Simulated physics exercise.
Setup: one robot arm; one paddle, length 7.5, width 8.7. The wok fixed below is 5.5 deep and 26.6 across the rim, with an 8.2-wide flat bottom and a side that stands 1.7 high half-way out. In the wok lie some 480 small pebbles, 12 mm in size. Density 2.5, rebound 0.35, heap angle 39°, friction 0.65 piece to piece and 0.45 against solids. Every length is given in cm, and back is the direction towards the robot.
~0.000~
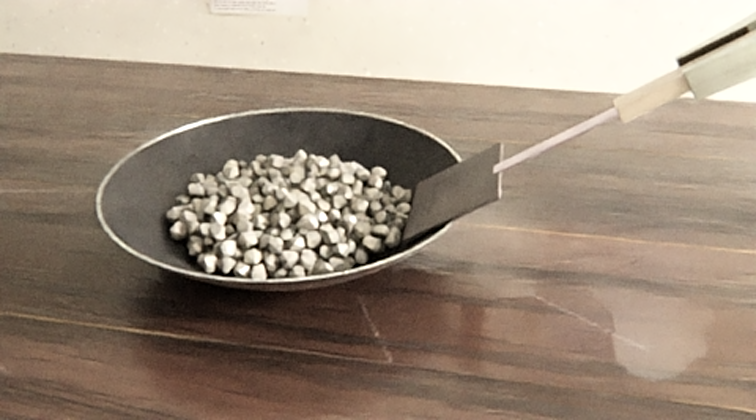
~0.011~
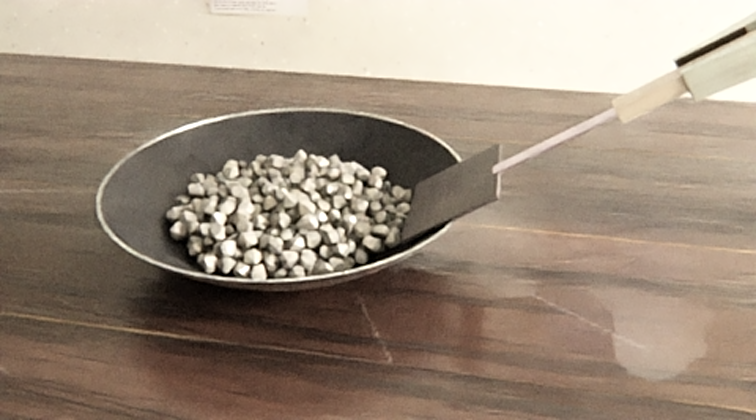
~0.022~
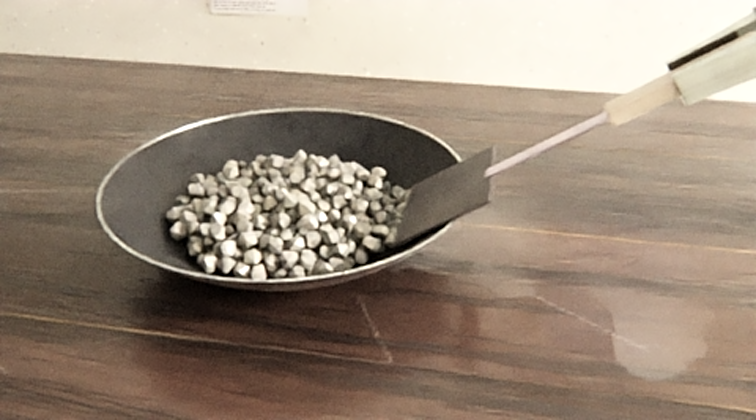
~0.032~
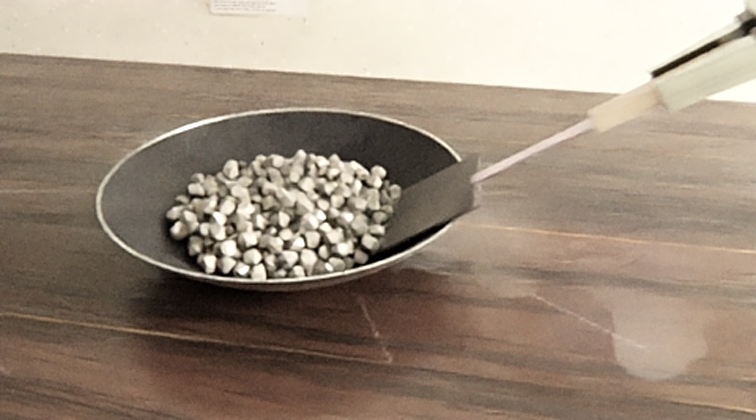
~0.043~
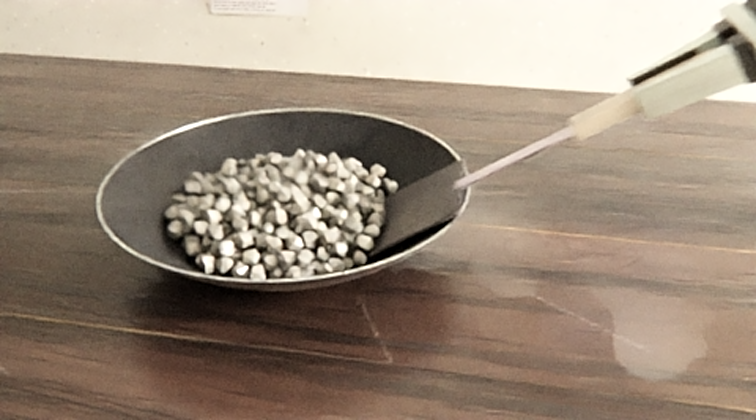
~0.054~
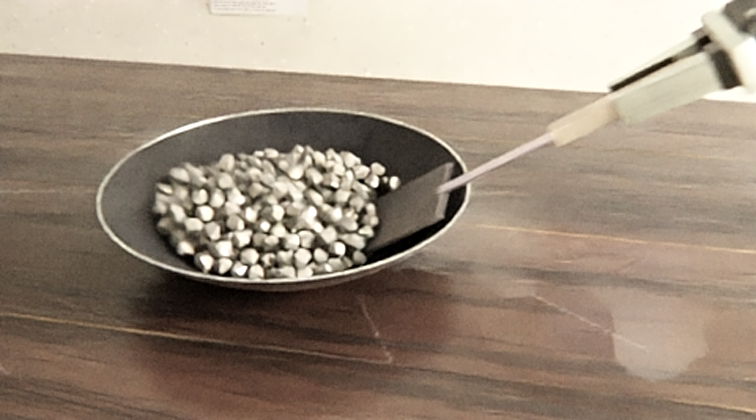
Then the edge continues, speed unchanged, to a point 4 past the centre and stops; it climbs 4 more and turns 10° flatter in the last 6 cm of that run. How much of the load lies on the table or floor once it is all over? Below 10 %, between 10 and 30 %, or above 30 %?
Between 10 and 30 %.
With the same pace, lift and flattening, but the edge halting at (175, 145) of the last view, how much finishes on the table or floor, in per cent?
Approximately 50 per cent, I reckon.
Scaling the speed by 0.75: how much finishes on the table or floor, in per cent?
Estimate: Approx. 10 %.
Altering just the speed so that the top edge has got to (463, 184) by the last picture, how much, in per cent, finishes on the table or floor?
Expect about 5 per cent there.
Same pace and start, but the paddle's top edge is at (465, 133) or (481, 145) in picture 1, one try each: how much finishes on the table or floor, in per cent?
Close to 20 and 20 percent respectively.
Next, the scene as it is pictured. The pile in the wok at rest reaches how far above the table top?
7.5 cm.
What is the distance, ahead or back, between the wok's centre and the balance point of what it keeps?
Some 5.0 cm ahead of the centre.
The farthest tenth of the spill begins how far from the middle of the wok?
The distance is roughly 35 cm.
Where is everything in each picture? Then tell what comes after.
The first picture shows the paddle top edge at (501, 168), sloping 34°; upper third of the load around (288, 200), from x 175 to 405, top at y 155; 476 in the wok.
The second picture shows the paddle top edge at (500, 169), sloping 34°; upper third of the load around (288, 200), from x 175 to 405, top at y 155.
The third picture shows the paddle top edge at (493, 172), sloping 34°; upper third of the load around (288, 200), from x 175 to 405, top at y 160.
The fourth picture shows the paddle top edge at (480, 177), sloping 34°; upper third of the load around (290, 198), from x 175 to 395, top at y 160.
The fifth picture shows the paddle top edge at (463, 184), sloping 34°; upper third of the load around (284, 194), from x 175 to 390, top at y 155.
The sixth picture shows the paddle top edge at (445, 189), sloping 34°; upper third of the load around (274, 188), from x 160 to 395, top at y 155; 476 in the wok.
After 0.08 s, sloping 34°, highest piece 7 above the table; 476 in the wok.
After 0.11 s, sloping 30°, highest piece 8 above the table; 470 in the wok, 6 on the blade or in flight.
After 0.32 s, sloping 24°, highest piece 10 above the table; 396 in the wok, 54 on the table or floor, 26 on the blade or in flight.
After 1.37 s, sloping 24°, highest piece 7 above the table; 389 in the wok, 87 on the table or floor.
In the end, 389 in the wok, 87 on the table or floor. That is 18 % on the table or floor.
